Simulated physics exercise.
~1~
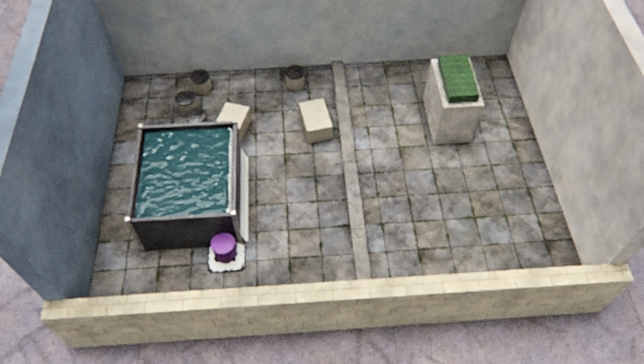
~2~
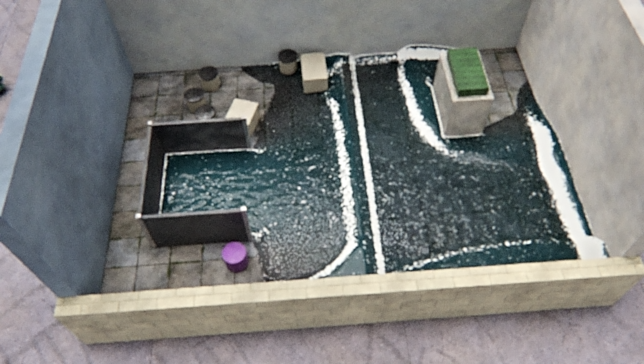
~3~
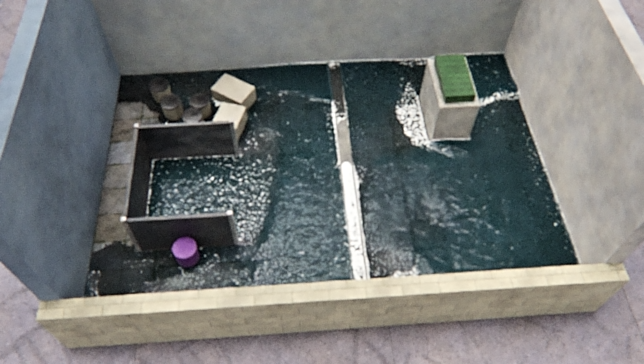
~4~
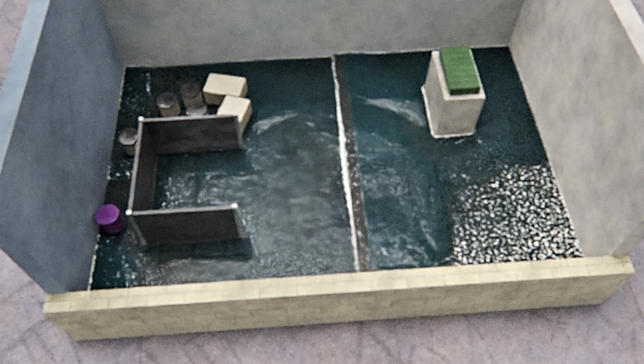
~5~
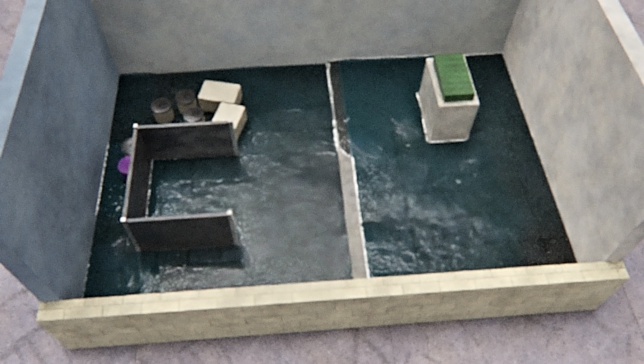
To begin with, a dark tank full of water stands in a walled yard, with a purple pail in front, dark pails and two pale crates behind, and a low kerb crossing the floor to the right. The tank's right side gives way, and water surges over the kerb to the far wall, foaming around a green-topped block. As the flood spreads back left, the crates and dark pails bunch together behind the tank. The purple pail slides left along the front, then drifts up the left wall. Finally, it sits partly hidden beside the open tank, never crossing the kerb, as calmer water covers the floor.
